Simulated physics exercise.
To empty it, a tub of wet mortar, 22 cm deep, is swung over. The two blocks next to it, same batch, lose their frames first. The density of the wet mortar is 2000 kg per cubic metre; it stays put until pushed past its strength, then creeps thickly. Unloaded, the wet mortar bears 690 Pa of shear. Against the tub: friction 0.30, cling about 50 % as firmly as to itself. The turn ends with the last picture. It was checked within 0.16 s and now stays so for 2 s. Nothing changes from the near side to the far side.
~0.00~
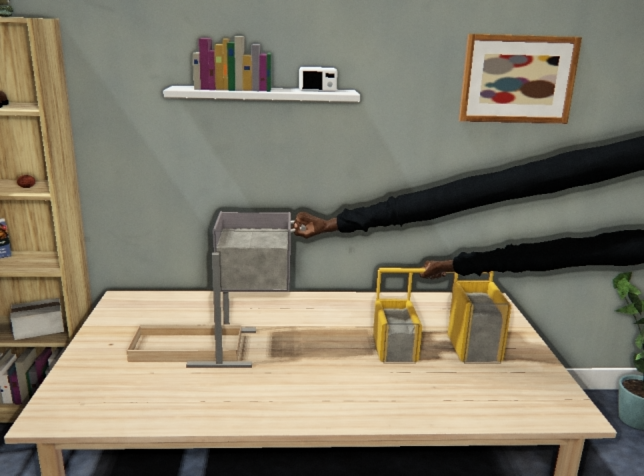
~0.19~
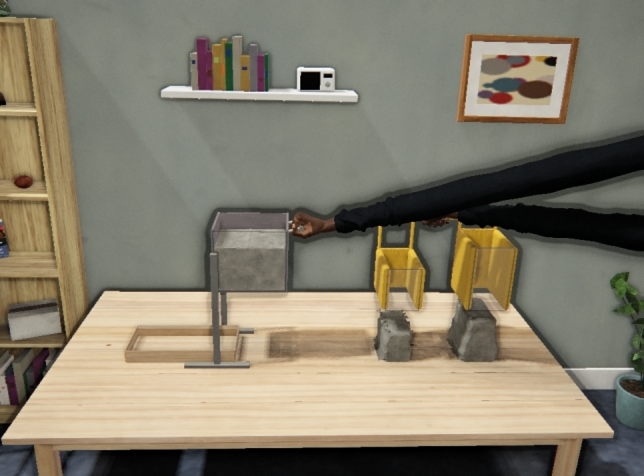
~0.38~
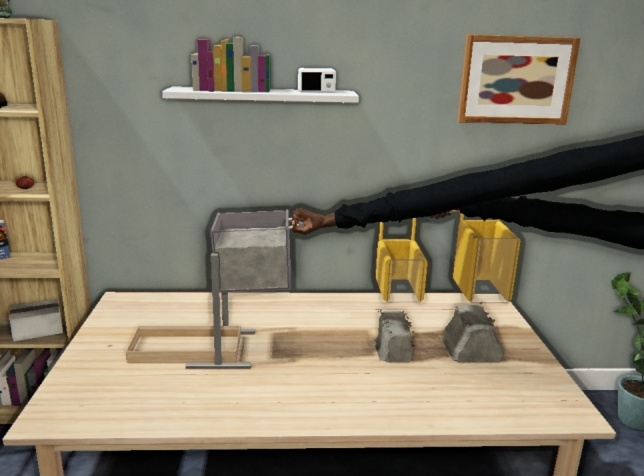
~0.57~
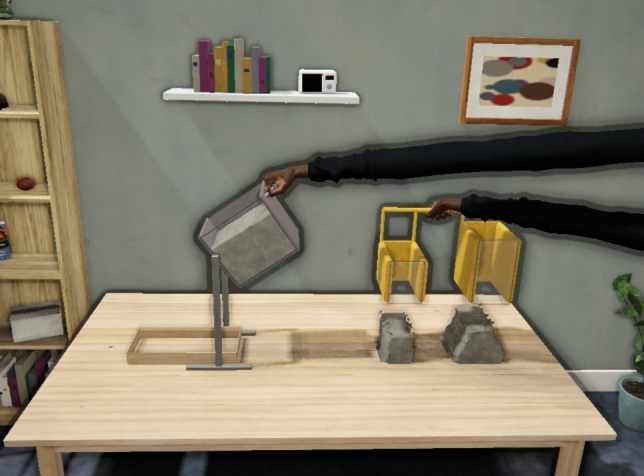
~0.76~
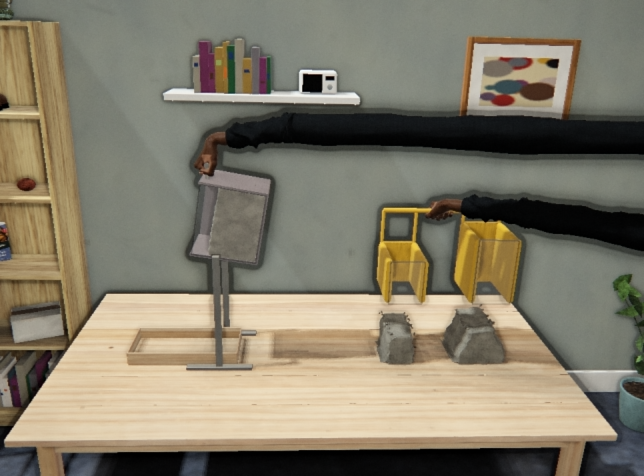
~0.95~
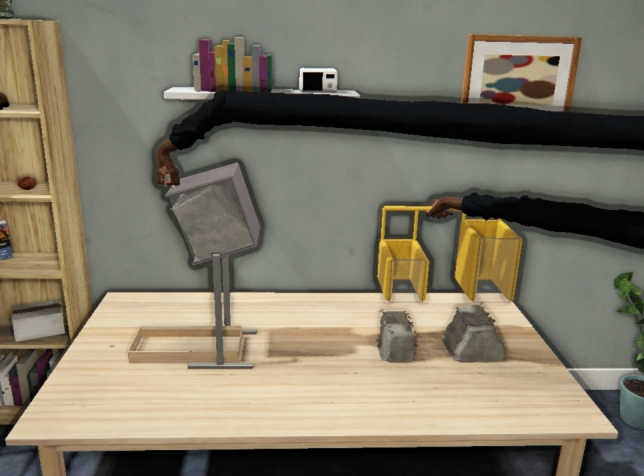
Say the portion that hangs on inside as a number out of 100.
Close to 29 per cent.
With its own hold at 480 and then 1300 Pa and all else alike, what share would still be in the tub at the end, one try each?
In turn about 20 %, 35 %.
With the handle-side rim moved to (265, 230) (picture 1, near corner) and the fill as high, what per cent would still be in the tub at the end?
In that case some 45 per cent.
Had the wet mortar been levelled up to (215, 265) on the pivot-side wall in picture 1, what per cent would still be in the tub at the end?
Then about 35 %.
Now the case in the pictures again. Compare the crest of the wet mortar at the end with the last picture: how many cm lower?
Some 17 cm.
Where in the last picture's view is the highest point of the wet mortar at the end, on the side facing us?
Around (232, 237).
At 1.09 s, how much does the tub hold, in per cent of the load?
Near 50 %.
By 1.09 s, the tub is at 108 degrees and holds 52 %.
By 1.26 s, the tub is at 108 degrees and holds 30 %.
By 1.43 s, the tub is at 108 degrees and holds 29 %.
By 1.60 s, the tub is at 108 degrees and holds 29 %.
By 2.95 s, at the end, the tub is at 108 degrees and holds 29 %.
